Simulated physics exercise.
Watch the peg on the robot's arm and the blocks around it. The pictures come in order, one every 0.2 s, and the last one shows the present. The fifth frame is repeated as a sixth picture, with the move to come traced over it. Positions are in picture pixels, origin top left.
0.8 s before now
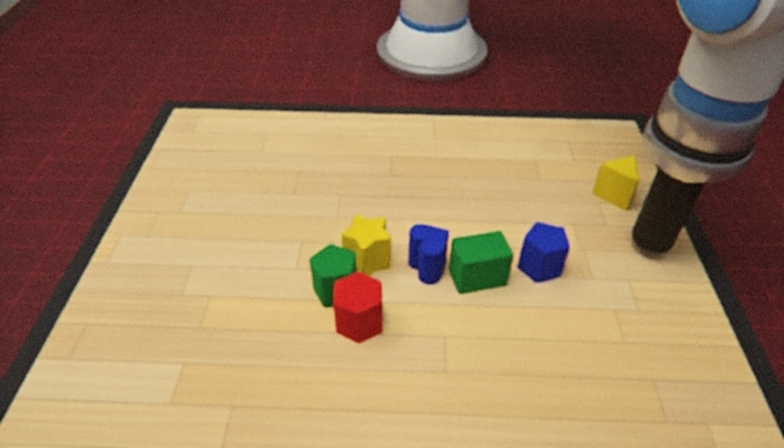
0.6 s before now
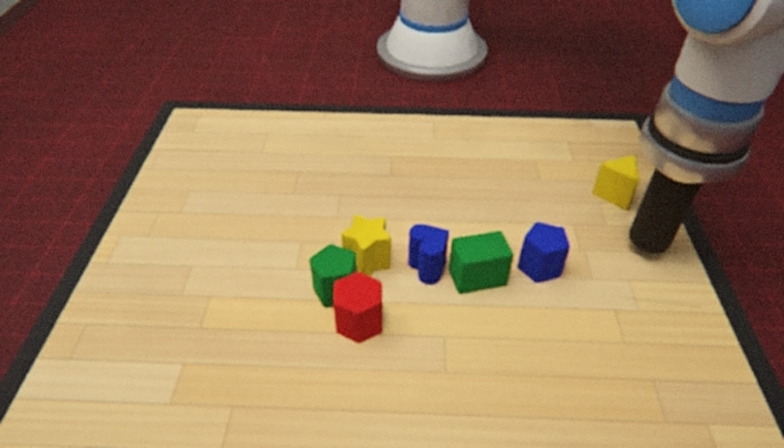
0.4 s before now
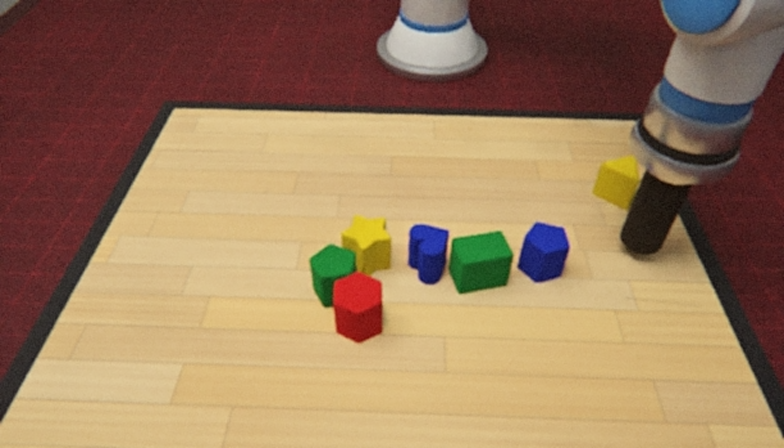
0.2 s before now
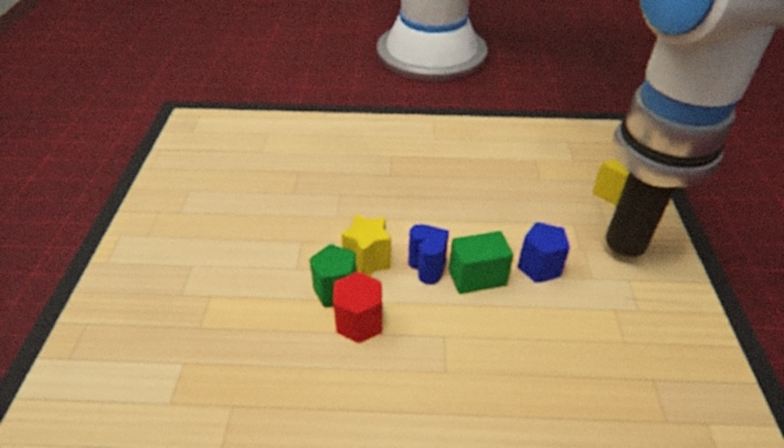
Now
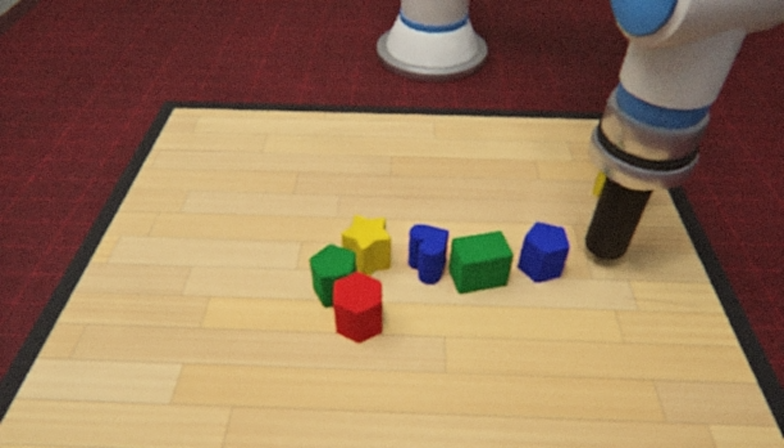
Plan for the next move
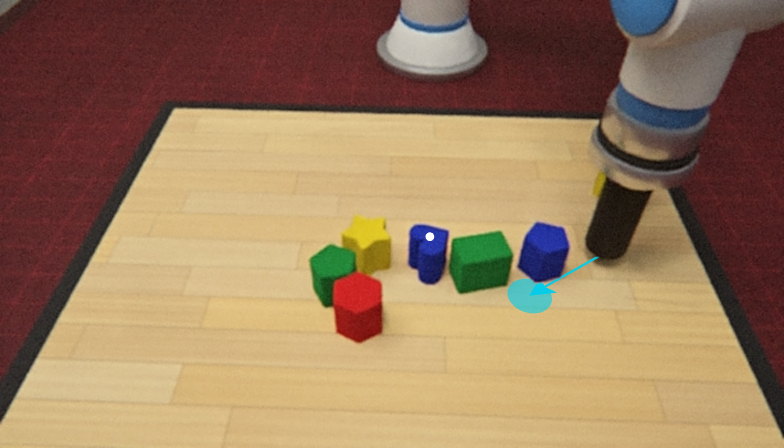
A robot arm with a dark peg moved slowly left across the right side of a wooden board, passing in front of a yellow block, while the red, green, blue and yellow blocks stayed still.
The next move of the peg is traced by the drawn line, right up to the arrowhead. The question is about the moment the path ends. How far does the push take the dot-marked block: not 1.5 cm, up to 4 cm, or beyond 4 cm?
Once the path ends, it will sit 1.5 to 4 cm from where it is now.
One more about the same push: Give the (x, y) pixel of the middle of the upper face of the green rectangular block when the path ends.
So, by the moment the path ends, you'll find the top centre of the green rectangular block at (449, 246).
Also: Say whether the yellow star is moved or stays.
The yellow star will stay where it stands.
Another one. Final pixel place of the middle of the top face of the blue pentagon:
Just about (496, 248).
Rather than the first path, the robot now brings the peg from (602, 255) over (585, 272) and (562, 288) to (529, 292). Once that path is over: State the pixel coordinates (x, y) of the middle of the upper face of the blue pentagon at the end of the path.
My estimate: (519, 231).
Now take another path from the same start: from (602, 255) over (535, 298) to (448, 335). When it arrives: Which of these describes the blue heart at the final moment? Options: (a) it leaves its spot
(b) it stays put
a
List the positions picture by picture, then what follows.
The first picture shows lower end of the peg at (652, 240), tops of blocks, yellow star at (367, 229), blue heart at (430, 237), green rectangular block at (483, 246), blue pentagon at (548, 236), yellow three-sided block at (625, 165).
The second picture shows peg at (649, 240), blocks as before.
The third picture shows peg at (640, 241), blocks as before.
The fourth picture shows peg at (626, 244), blocks as before.
The fifth picture shows peg at (605, 247), yellow star at (367, 229), blue heart at (430, 237), green rectangular block at (483, 246), blue pentagon at (548, 236), yellow three-sided block hidden.
The drawn path runs from (602, 255) to (530, 296); the dot is on the blue heart.
On the path given first. Halfway along, peg at (569, 267); blue pentagon at (533, 239), turned 20° clockwise.
At the end, peg at (532, 288); yellow star not moved; blue heart at (405, 233), turned 15° anticlockwise; green rectangular block at (449, 246), turned 20° clockwise; blue pentagon at (496, 248), turned 40° clockwise; yellow three-sided block not moved.
